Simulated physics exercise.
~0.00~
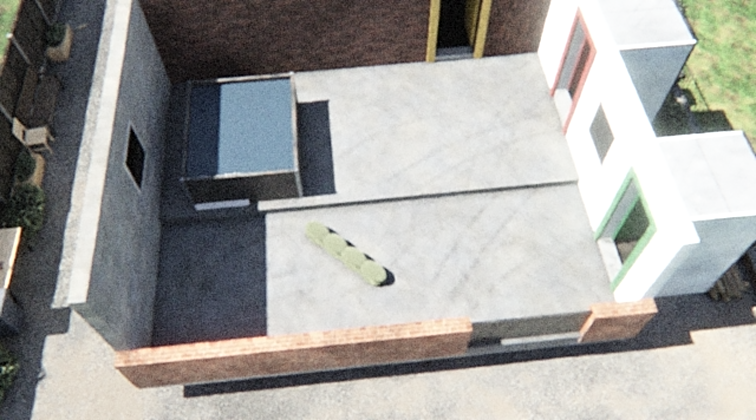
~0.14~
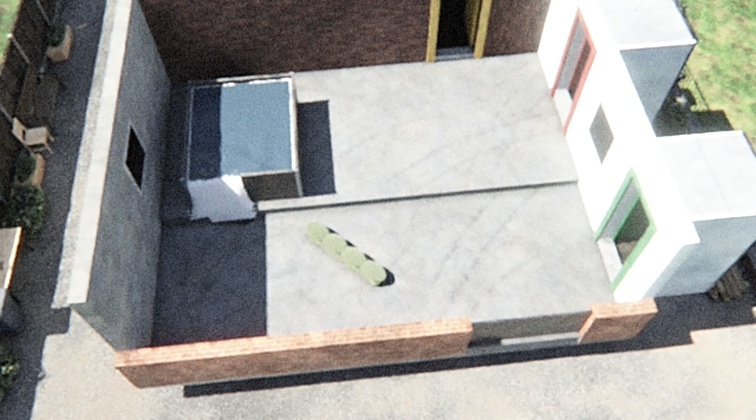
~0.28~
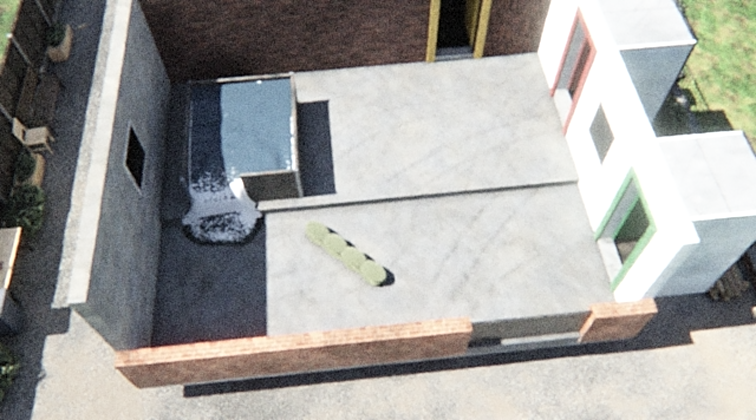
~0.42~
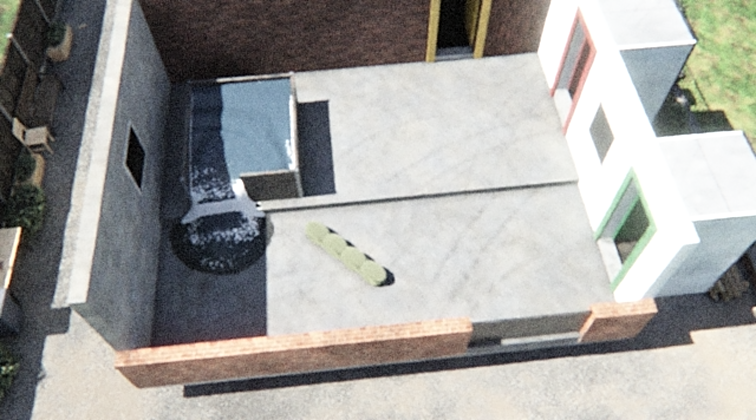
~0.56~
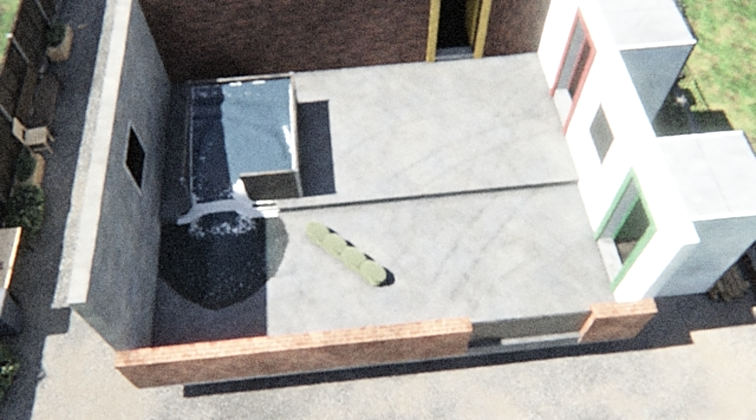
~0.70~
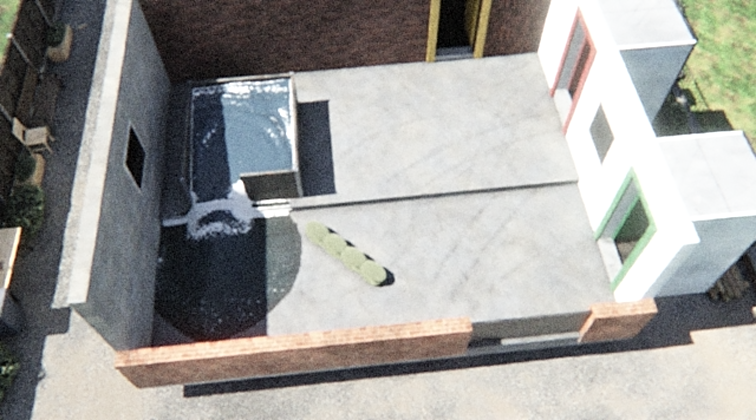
Open tank of water in a walled yard pouring out through its front side, a dark pool spreading across the grey floor.
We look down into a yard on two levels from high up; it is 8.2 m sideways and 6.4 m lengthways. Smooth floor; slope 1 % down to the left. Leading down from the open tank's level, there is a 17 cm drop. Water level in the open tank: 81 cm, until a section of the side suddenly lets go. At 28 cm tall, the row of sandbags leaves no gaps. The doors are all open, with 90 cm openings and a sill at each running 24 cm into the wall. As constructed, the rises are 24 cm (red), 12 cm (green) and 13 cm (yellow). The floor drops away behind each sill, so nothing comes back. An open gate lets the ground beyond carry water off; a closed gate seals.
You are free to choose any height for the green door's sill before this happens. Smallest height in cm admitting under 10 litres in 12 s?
Roughly 19 centimetres.
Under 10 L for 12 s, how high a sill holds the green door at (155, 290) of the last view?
It needs about 28 cm.
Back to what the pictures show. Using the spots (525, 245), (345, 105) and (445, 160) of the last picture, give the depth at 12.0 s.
About 14, 0 and 0 cm respectively.
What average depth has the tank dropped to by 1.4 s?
About 57 centimetres on average.
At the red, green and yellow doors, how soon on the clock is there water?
Arrival: Red 7.5 s, green 4.0 s, yellow not in the 12 s.
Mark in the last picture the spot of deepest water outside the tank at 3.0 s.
Around (160, 367).
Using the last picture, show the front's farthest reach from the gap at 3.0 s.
Around (537, 327).
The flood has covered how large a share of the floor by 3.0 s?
Wet share: Around 25 %.
After 1.4 s water covers 20 % of the floor, deepest (61 cm) near (150, 358); it has not reached the green door.
After 3.0 s water covers 25 % of the floor, deepest (44 cm) near (160, 367); it has not reached the green door.
After 12.0 s water covers 55 % of the floor, deepest (24 cm) near (149, 368); 12 cm at the green door, 100 litres in over its 12 cm sill.
At the green door as built, the water arrived by 4.0 s and peaked near 23 cm at 4.4 s.
Run again over the same 12 s with other heights there, 36 litres in over 15.5 cm, 4 litres over 21 cm. The limit of 10 litres is kept from about 19 cm up.
